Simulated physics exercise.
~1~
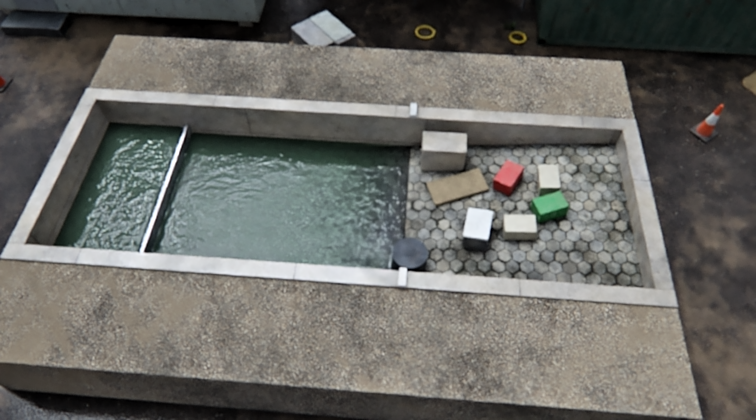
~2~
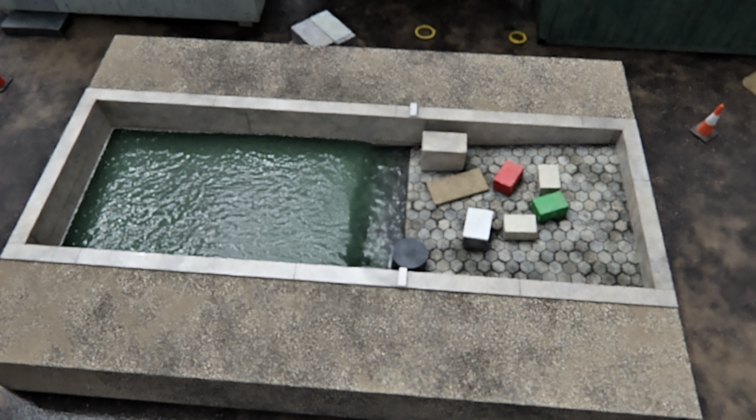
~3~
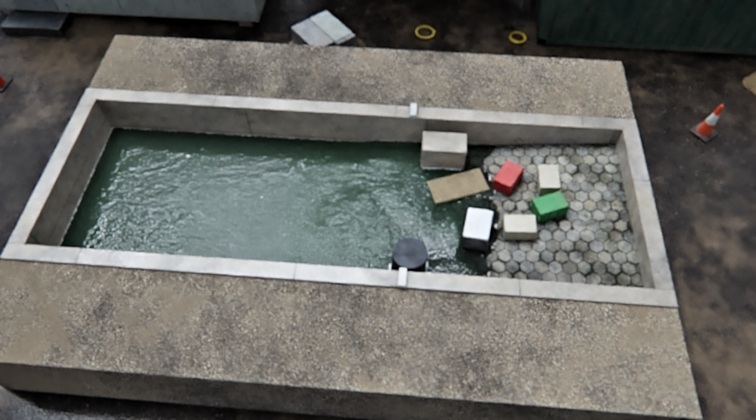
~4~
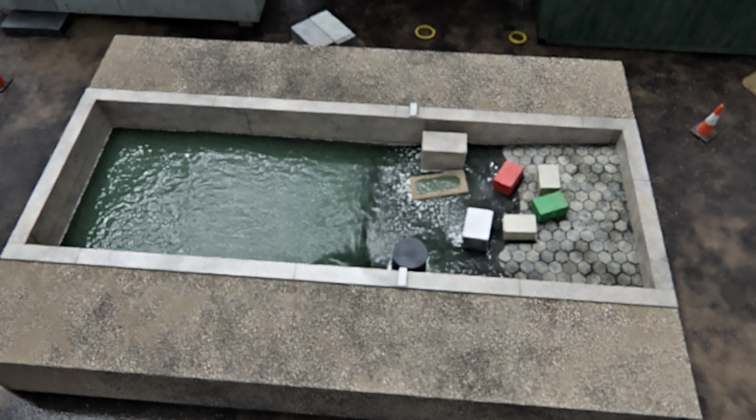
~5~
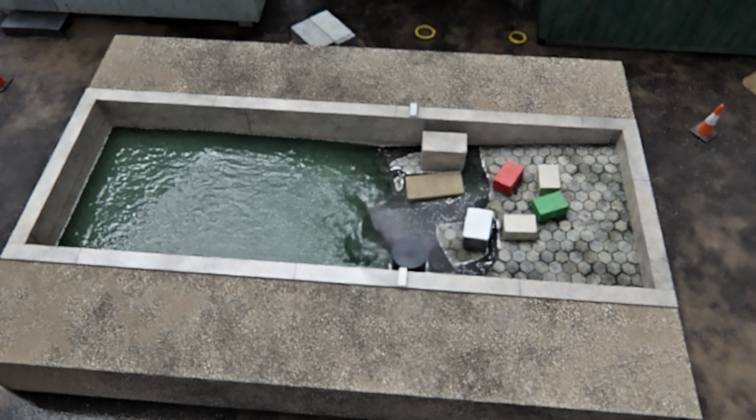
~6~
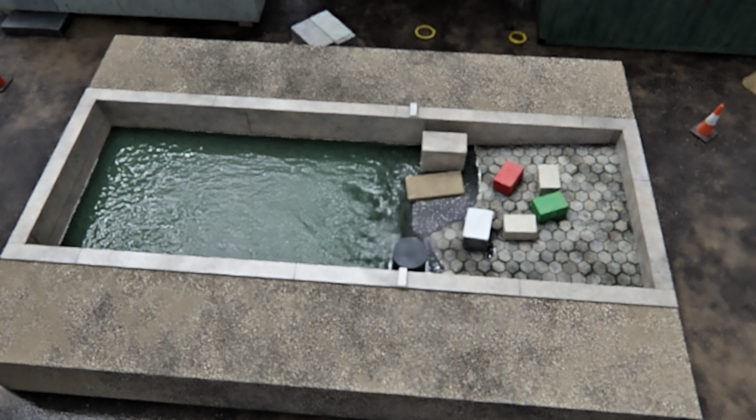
Green water held behind a thin barrier in a stone basin surged right once the barrier was gone, spreading over part of the hexagonal paving and nudging a flat tan board before drawing back, while the red and green crates stayed put on dry paving.
